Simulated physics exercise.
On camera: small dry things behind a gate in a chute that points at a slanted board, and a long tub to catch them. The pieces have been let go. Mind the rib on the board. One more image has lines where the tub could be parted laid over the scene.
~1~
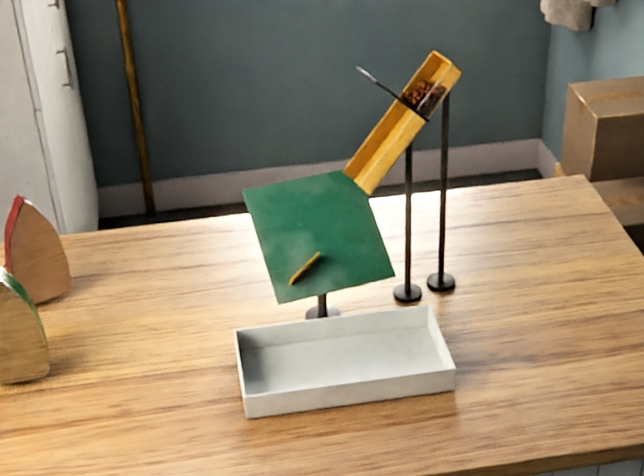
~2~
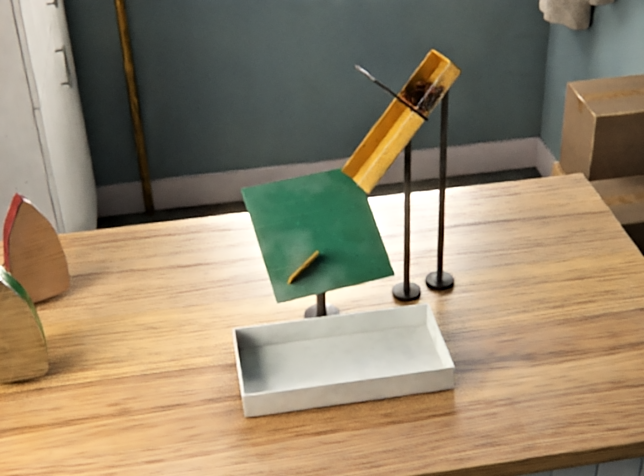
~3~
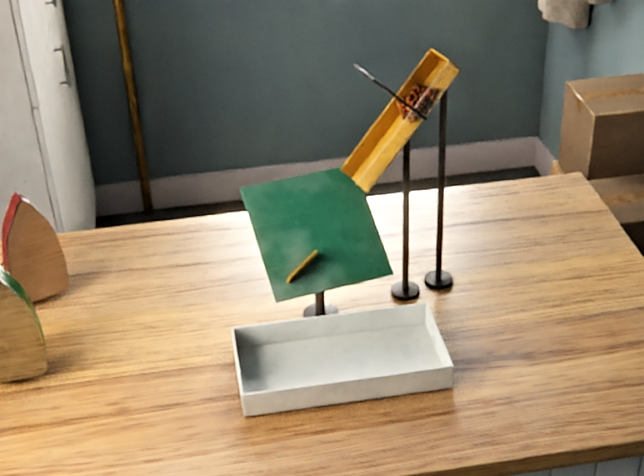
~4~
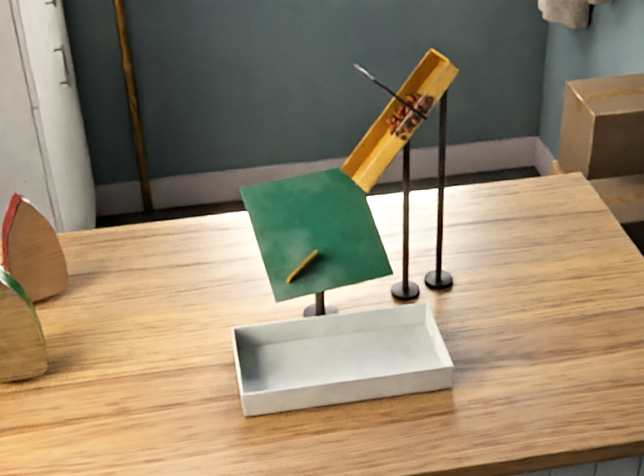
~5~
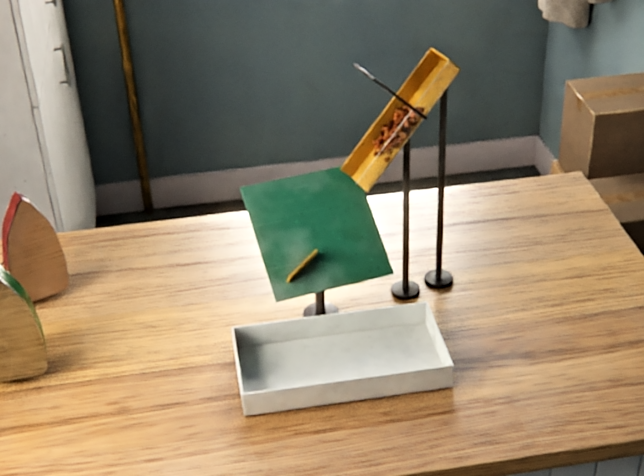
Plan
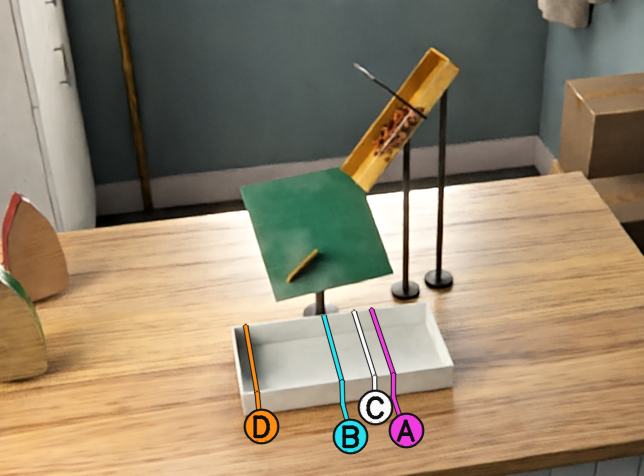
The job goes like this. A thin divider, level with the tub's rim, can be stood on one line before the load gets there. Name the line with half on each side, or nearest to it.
Take B.
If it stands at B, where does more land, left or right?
Left.
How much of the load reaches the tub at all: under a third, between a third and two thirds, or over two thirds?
Over two thirds.
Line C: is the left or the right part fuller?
More lands on the left.
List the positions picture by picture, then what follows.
In the first frame, load behind the gate near (422, 97), bits of dog kibble; lip of the chute near (362, 188), sloping fairly steeply.
In the second frame, middle of the board near (318, 231), tilted fairly steeply; middle of its low edge near (337, 289); of its high edge near (299, 176).
In the third frame, front corners of the tub near (243, 395) and (452, 366), empty; front of the load near (404, 117).
In the fourth frame, middle of the load near (408, 115); its front near (393, 133), close to a third of the way to the lip; rib from (317, 250) to (289, 278).
In the fifth frame, middle of the load near (398, 129); its front near (376, 154), close to two thirds of the way to the lip.
On the marked copy, line A crosses the front rim at (393, 373); line B crosses the front rim at (341, 380); line C crosses the front rim at (374, 376); line D crosses the front rim at (257, 392).
With A, of what is caught, the whole lot on the left of the divider, none at all on the right.
With B, of what is caught, close to two thirds on the left of the divider, close to a third on the right.
With C, of what is caught, all but a few on the left of the divider, only a few on the right.
With D, of what is caught, only a few on the left of the divider, all but a few on the right.
